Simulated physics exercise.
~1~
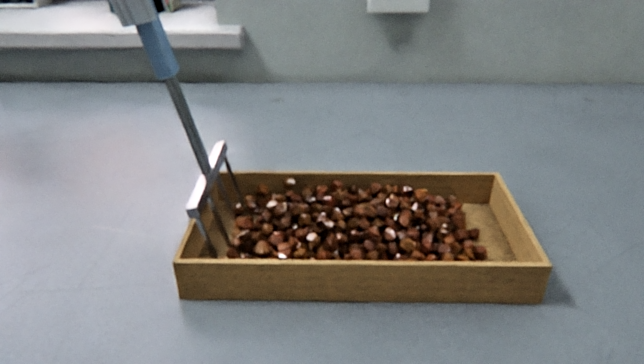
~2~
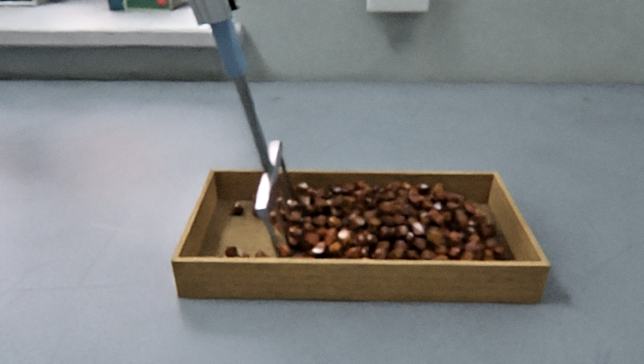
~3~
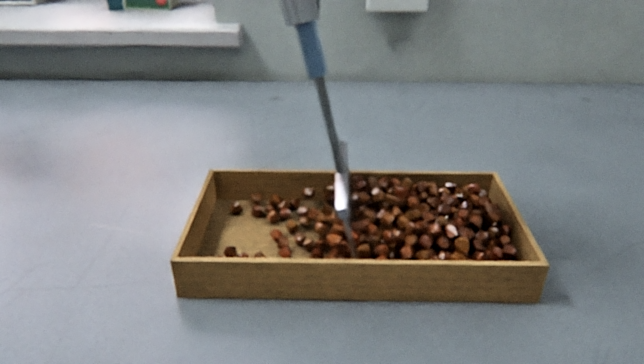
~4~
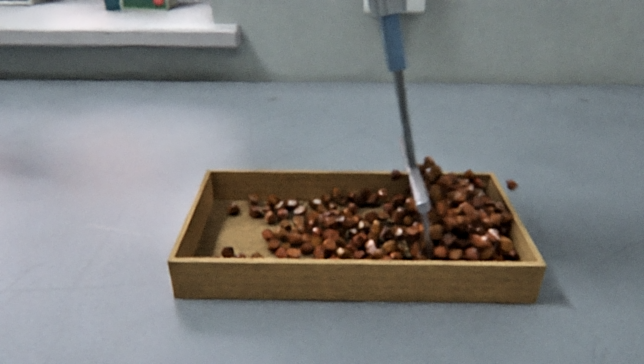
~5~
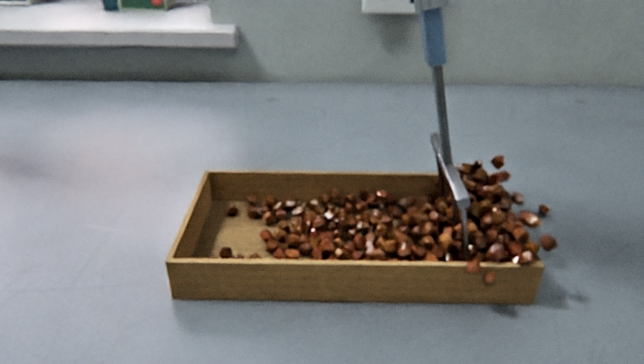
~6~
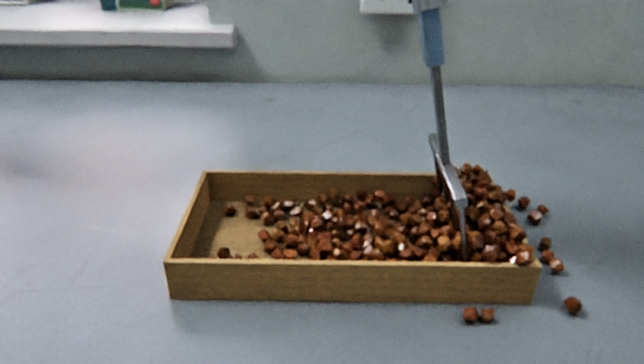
On a grey-blue tabletop before a pale wall, seen from the front and slightly above, a shallow wooden tray holds a broad heap of reddish-brown pellets. A robotic arm reaches down from above, holding a metal fork upright at the tray's left end. The fork sweeps right through the heap, pushing some pellets along while others slip behind it and stay scattered over the tray floor. Near the right end the pellets pile up and begin tumbling over the edges. The fork stops there, with most pellets still in the tray and a few lying on the table beside it.
